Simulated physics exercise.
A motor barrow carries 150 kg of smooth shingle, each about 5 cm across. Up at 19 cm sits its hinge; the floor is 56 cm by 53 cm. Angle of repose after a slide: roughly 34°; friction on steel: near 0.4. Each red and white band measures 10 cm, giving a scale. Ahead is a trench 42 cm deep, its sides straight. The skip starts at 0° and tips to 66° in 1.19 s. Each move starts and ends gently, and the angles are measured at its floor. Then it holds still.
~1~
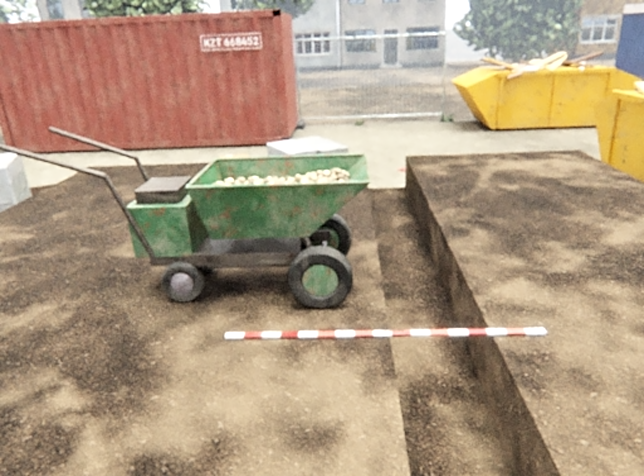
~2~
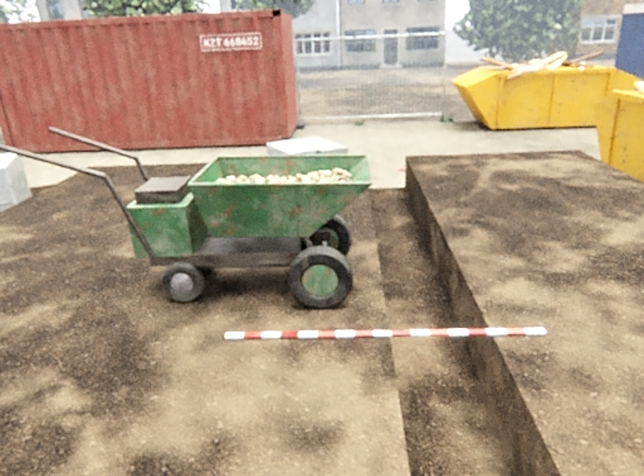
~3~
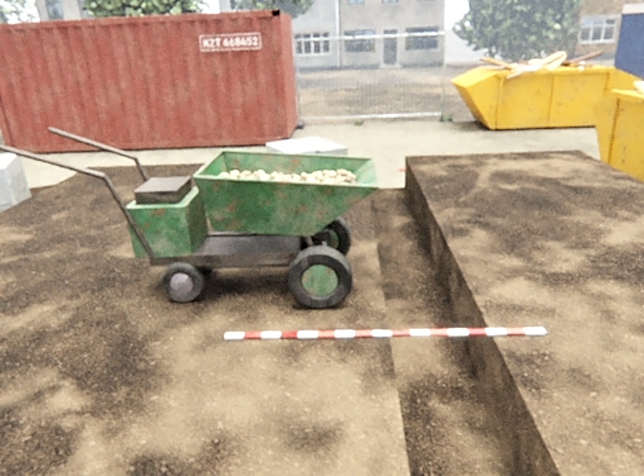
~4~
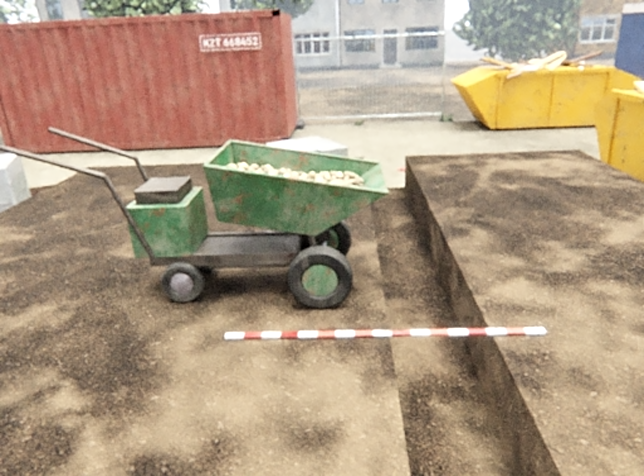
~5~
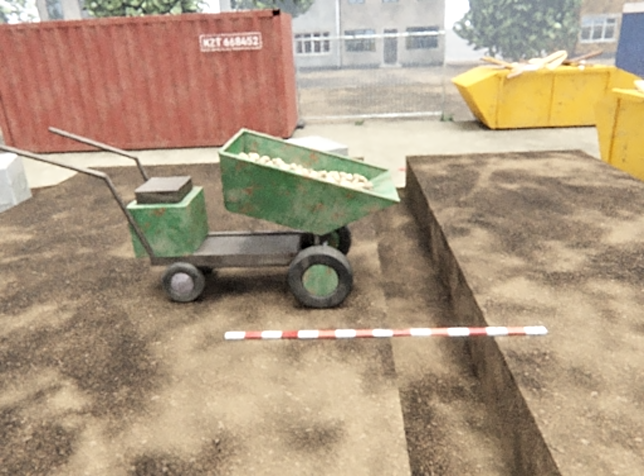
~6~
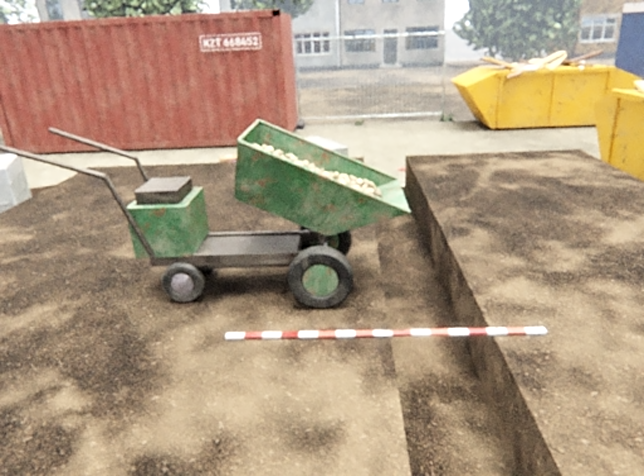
A green motor barrow loaded with pale, smooth stones stands on brown earth beside a straight-sided trench, seen from slightly above and side-on by a still camera. Behind it are a rusty red container at left, a wire fence and yellow skips at right, with a red-and-white banded pole lying in front. The barrow's wheels stay put while its skip, level at first, tilts gradually towards the right, its rear rising and its lip dipping, the stones still inside.
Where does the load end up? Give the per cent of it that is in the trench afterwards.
Some 70 per cent of it.
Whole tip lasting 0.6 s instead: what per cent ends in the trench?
In that case, around 55%.
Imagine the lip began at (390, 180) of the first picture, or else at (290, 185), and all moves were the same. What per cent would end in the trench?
35 and 90 %.
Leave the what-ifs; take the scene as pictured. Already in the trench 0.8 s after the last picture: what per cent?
By then, around 35 percent.
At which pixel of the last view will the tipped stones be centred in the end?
About (450, 326).
Then, 0.4 s after the last picture the floor is at 56°, 100 % in the skip; the foremost stones are at (421, 238).
Then, 0.8 s after the last picture the floor is at 66°, 55 % in the skip, 35 % in the trench, 9 % past the trench; the foremost stones are at (499, 275).
Then, 1.1 s after the last picture the floor is at 66°, 15 % in the skip, 56 % in the trench, 29 % past the trench; the foremost stones are at (585, 275).
Then, 3.1 s after the last picture the floor is at 66°, 0 % in the skip, 70 % in the trench, 30 % past the trench; the foremost stones are past the picture's edge.
